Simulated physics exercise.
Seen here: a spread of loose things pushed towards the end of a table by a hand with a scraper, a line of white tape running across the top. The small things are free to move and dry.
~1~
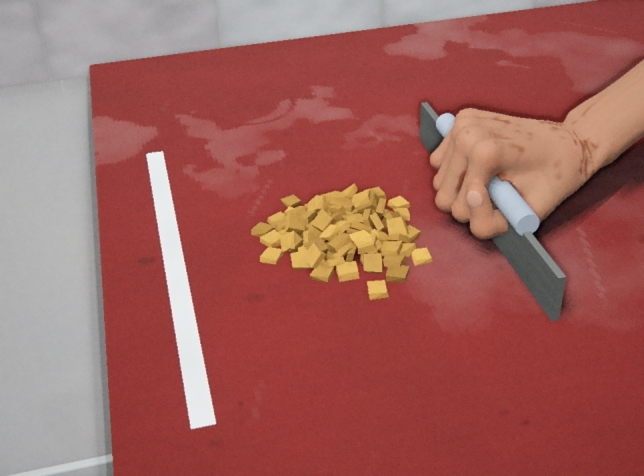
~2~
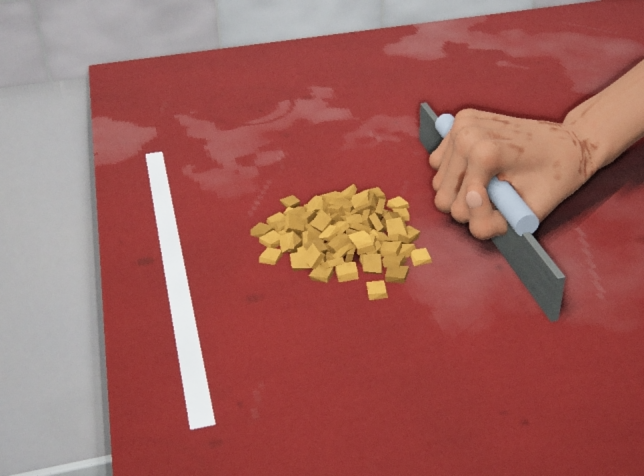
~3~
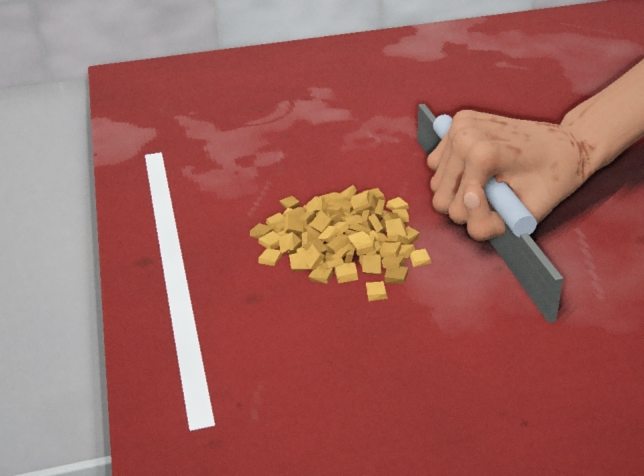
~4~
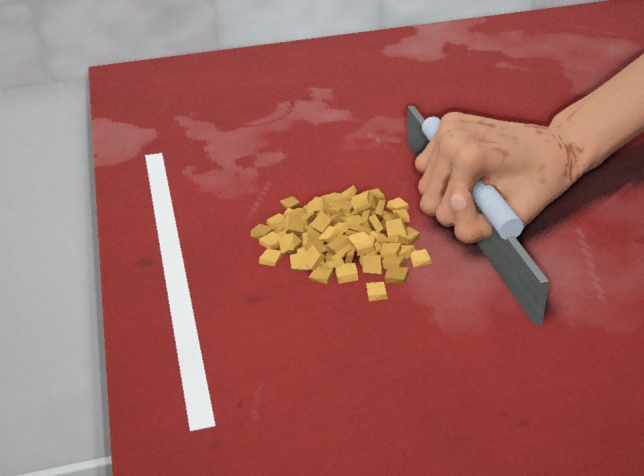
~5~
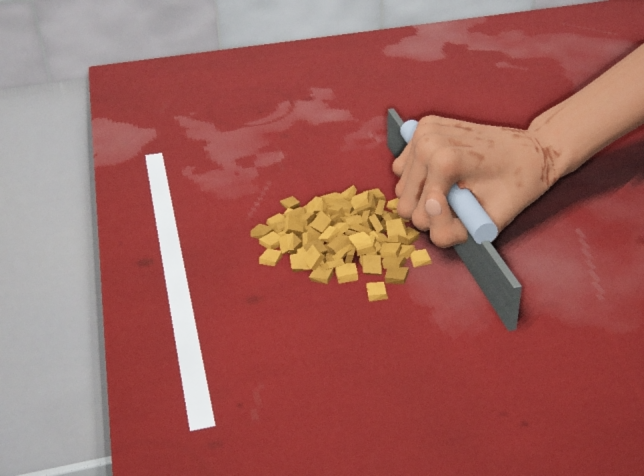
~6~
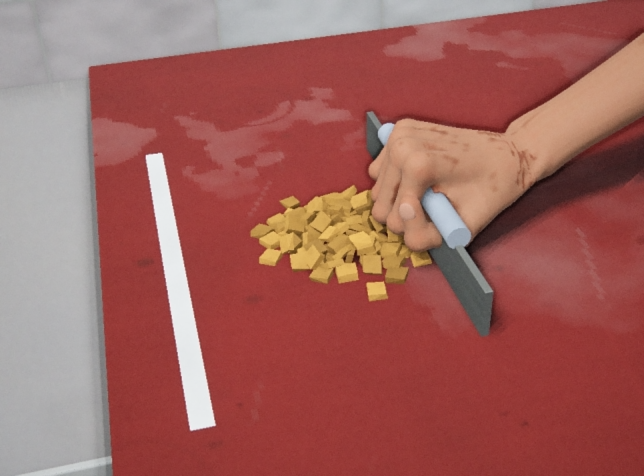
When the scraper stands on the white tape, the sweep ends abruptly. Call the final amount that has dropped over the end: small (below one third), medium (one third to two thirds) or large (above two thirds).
Medium.
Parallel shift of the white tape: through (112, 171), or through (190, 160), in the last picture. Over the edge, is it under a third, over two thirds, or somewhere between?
The first position gives beyond two thirds, the second gives under a third.
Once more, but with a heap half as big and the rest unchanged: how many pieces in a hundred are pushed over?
About 30 in a hundred.
Just after the last frame, scraper still moving, near (287, 209); heap all on the table, its front near (181, 275).
A moment on, scraper stopped at the white tape; heap roughly a third over the edge.
Further on, scraper stopped at the white tape; heap roughly half over the edge.
When it is over, scraper stopped at the white tape; heap roughly half over the edge.
